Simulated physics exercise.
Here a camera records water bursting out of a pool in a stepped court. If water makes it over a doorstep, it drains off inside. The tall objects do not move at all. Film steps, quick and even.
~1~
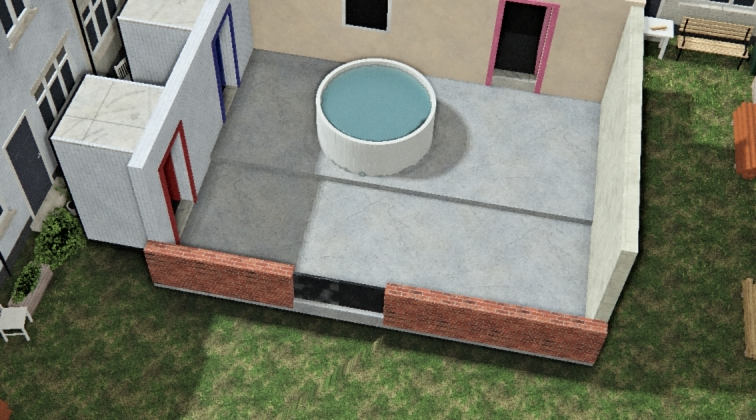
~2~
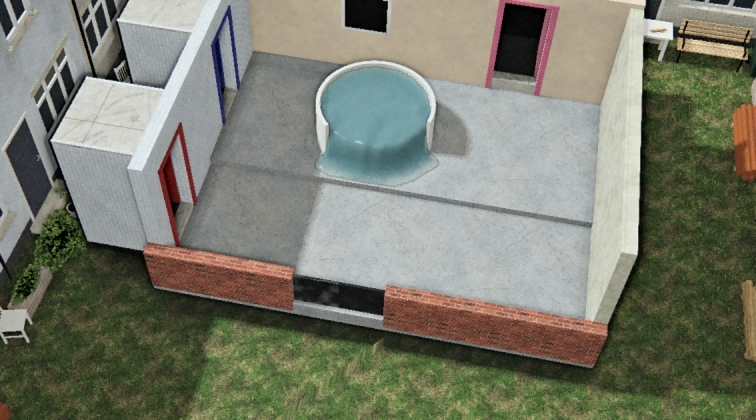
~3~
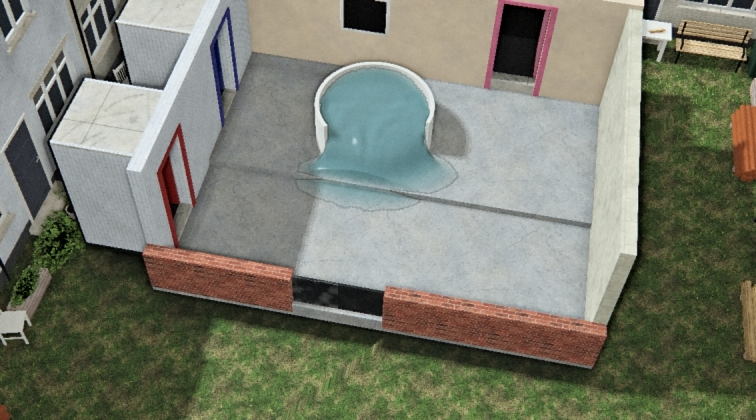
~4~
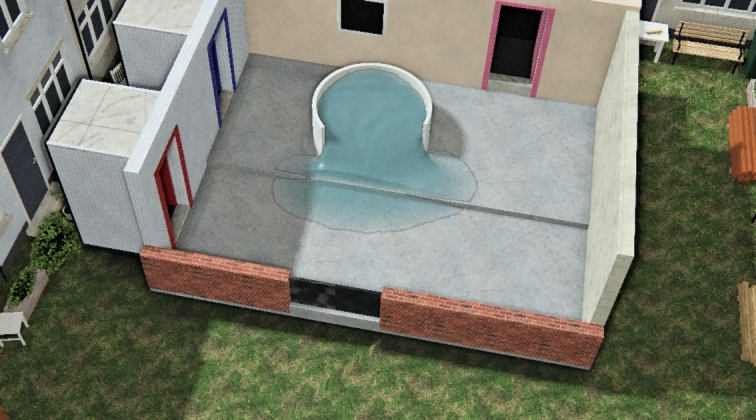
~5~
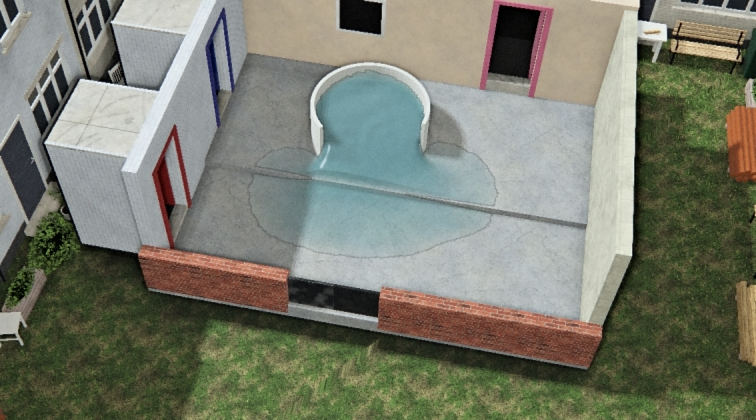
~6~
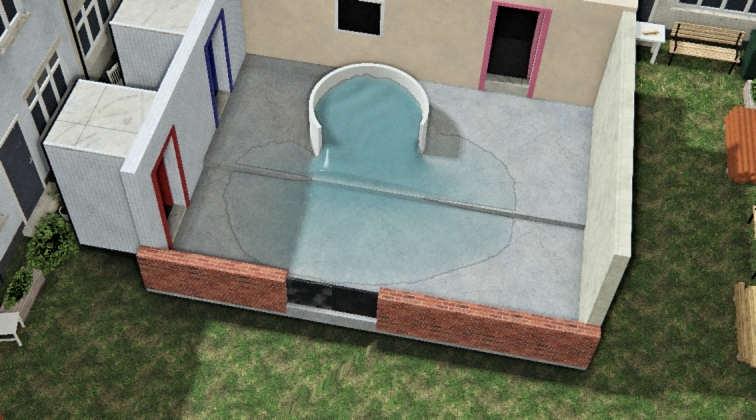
In a walled, paved court with a shallow step across its floor, a round white pool holds still blue water. The near side of the pool opens and water pours out, crosses the step, and spreads in a widening, thinning sheet toward the low brick wall, while the walls stay still.
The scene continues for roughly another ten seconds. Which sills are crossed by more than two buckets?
The pink door sill is not crossed by that much. The blue door sill is not crossed by that much. The red door sill is crossed by more than that.
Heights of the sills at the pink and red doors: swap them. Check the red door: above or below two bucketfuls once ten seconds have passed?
In short, the red admits less.
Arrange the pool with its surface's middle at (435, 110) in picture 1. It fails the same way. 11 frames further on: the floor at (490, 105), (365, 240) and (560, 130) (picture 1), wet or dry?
In turn: Free of water, awash, not flooded.
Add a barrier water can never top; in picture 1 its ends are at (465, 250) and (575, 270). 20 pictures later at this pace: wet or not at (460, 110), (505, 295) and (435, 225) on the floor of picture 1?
Lab note - point 1: Parched; point 2: Inundated; point 3: Inundated.
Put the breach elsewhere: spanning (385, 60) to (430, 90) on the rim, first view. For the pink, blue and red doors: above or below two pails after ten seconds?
Taking them in turn, the pink door falls short, the blue door tops the limit and the red door tops the limit.
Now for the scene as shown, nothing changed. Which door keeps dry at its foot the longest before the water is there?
Looking at the pictures, the answer is the one in pink.
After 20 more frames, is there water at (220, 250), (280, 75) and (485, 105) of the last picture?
Same order as asked: Drenched; dry as before; dry as before.
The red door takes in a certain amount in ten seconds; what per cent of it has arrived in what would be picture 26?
Close to 30 percent.
A moment on, water covers 55 % of the floor; the pink door not reached, the blue door not reached, the red door wet at the sill, nothing in.
Next, water covers 50 % of the floor; the pink door not reached, the blue door not reached, the red door under two buckets in.
Then, water covers 60 % of the floor; the pink door not reached, the blue door not reached, the red door over two buckets in.
Later, water covers 80 % of the floor; the pink door wet at the sill, nothing in, the blue door wet at the sill, nothing in, the red door far over two buckets in.
In the end, water covers 80 % of the floor; the pink door wet at the sill, nothing in, the blue door wet at the sill, nothing in, the red door far over two buckets in.
